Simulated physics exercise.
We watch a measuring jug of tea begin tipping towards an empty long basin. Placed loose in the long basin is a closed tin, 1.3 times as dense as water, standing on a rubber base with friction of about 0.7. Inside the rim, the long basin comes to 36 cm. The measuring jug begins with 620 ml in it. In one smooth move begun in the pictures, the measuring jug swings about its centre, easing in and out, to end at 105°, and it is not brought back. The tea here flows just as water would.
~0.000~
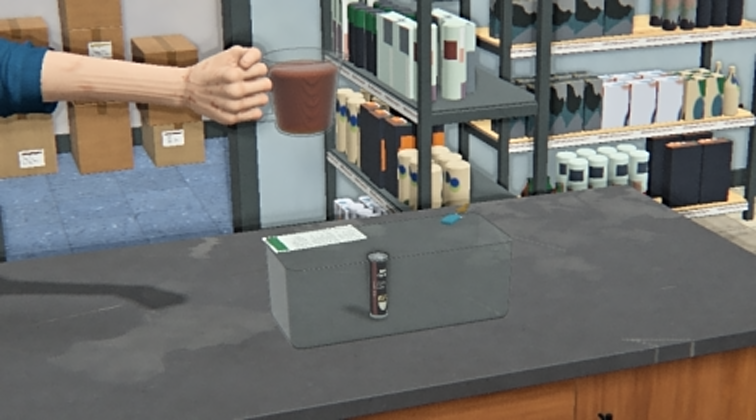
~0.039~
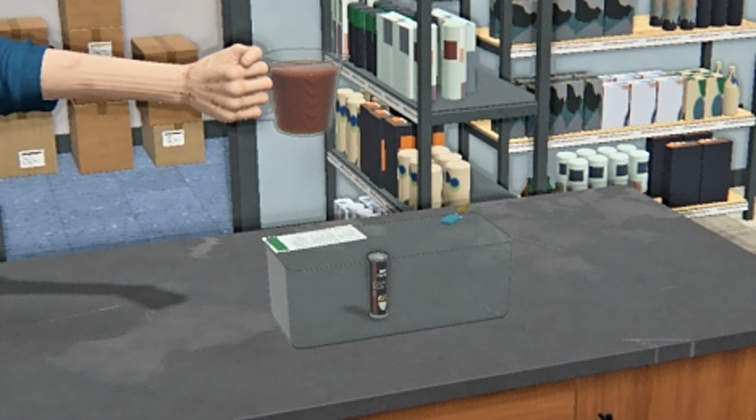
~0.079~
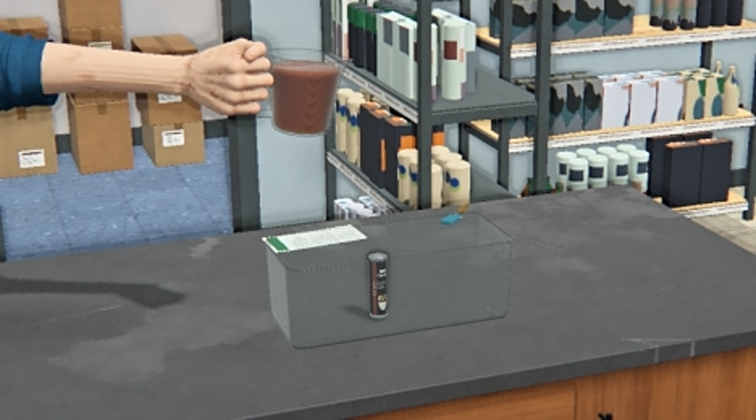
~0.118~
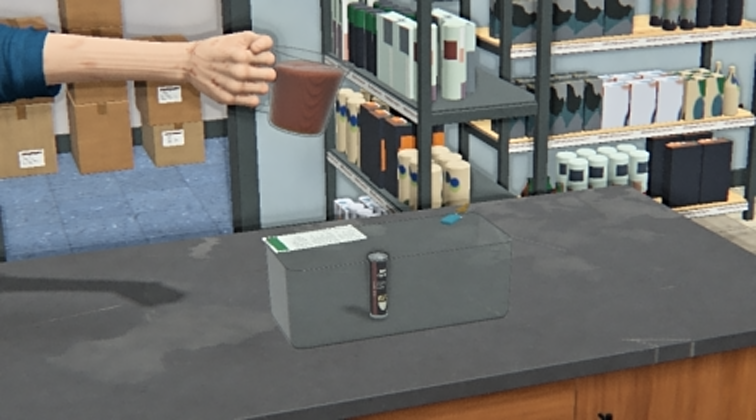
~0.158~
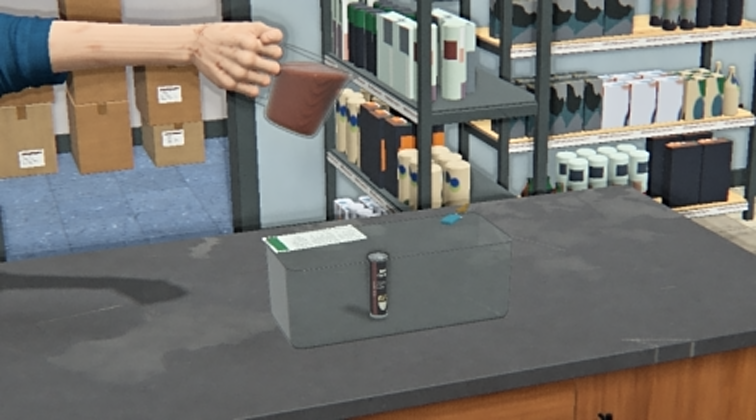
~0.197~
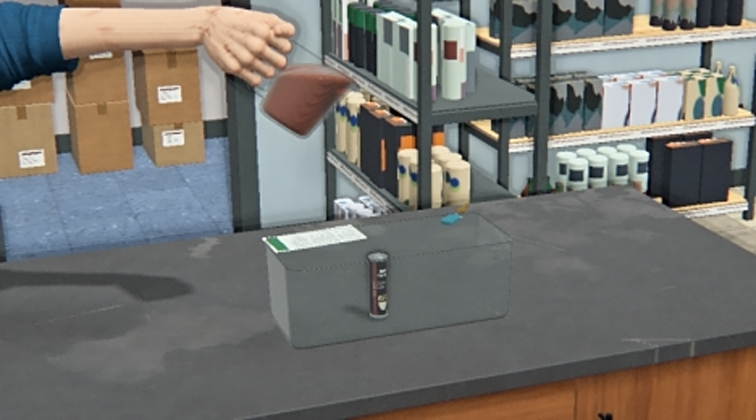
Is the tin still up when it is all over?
Yes, the tin stays standing.
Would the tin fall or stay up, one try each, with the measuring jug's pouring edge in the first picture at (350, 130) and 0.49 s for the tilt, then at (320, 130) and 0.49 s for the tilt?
Trial 1 - tin tips; trial 2 - tin tips.
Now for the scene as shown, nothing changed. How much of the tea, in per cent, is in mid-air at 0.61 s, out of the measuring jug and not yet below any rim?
Some 26 per cent.
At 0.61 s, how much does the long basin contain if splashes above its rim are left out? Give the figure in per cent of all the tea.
Near 68 in a hundred.
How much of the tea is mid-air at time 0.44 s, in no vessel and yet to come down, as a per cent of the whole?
Estimate: Some 52 % of the total.
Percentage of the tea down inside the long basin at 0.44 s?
Around 7 percent.
Then, 0.44 s in, the tilt is 102° and 41 per cent is still to pour; the tin stands where it began.
Then, 0.61 s in, the tilt is 105° and 7 per cent is still to pour; the tin stands where it began.
Then, 0.79 s in, the tilt is 105° and 0 per cent is still to pour; the tin stands where it began.
Then, 0.99 s in, the tilt is 105° and 0 per cent is still to pour; the tin stands where it began.
Finally, the tin stands where it began.
